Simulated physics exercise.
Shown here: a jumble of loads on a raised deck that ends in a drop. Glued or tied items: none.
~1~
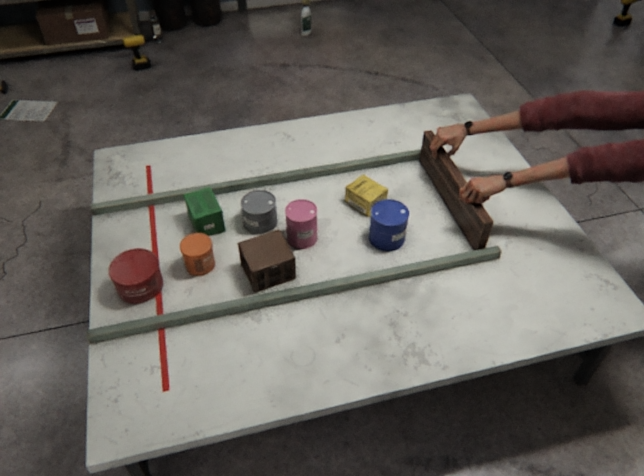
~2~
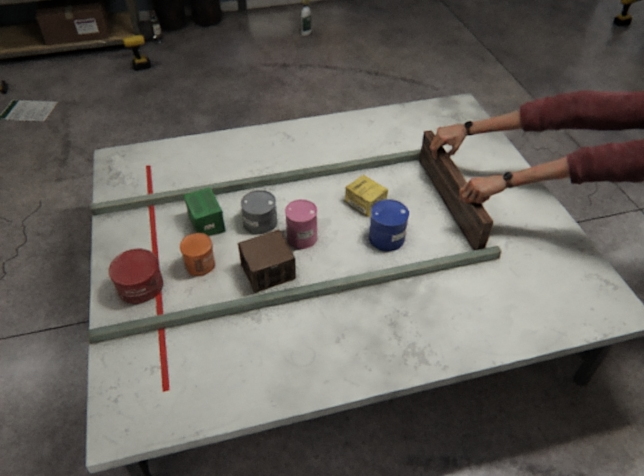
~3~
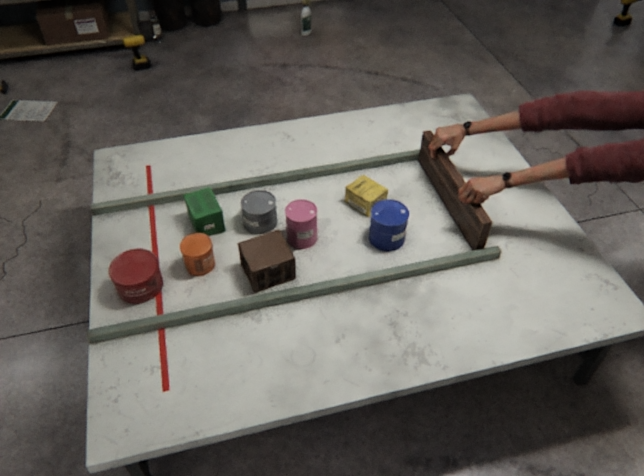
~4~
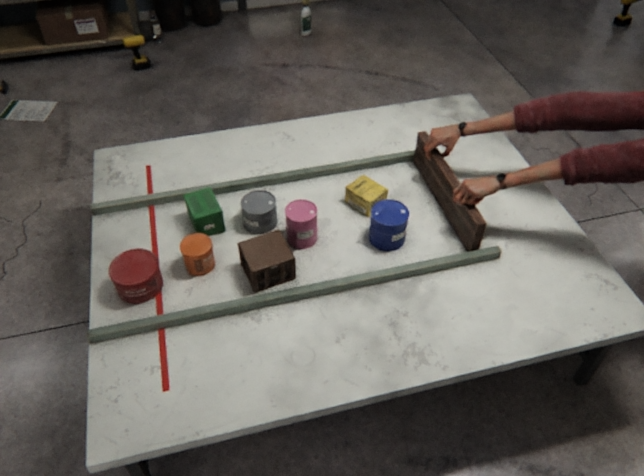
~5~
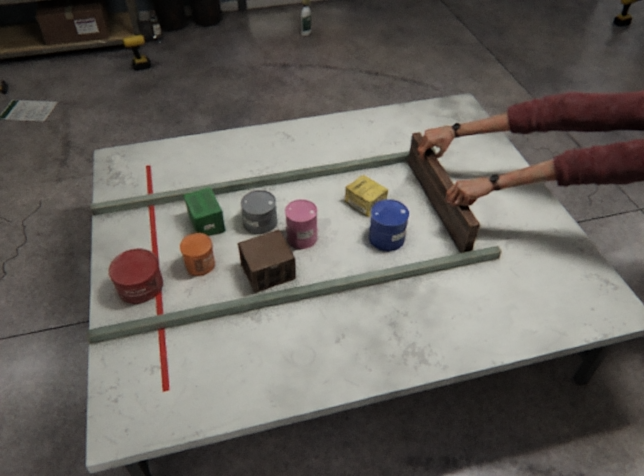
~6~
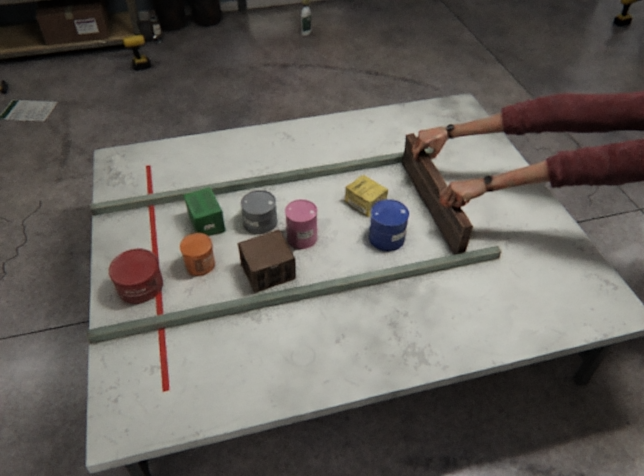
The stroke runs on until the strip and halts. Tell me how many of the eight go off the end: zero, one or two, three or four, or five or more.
Looks to me like the count going over is a one or a two.
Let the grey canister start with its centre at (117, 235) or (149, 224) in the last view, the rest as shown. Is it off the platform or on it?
Taking the two places in turn, it drops; drops.
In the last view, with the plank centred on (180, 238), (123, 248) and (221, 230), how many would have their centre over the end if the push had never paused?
Respectively, 0, 5 and 0.
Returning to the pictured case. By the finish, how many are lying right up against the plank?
3.
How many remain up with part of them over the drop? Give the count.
As for overhanging, the count is 3.
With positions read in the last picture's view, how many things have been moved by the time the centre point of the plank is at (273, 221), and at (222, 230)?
At the first place 6, at the second 8.
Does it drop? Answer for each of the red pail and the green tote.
The red pail would go down, and the green tote would remain on top.
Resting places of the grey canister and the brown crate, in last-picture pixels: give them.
Around (103, 236), then around (96, 298).
A little later, none off yet; red pail at rest near (137, 276); orange pail at rest near (198, 255); green tote at rest near (205, 213).
When it is over, the number that fall off is one or two; down, red pail.
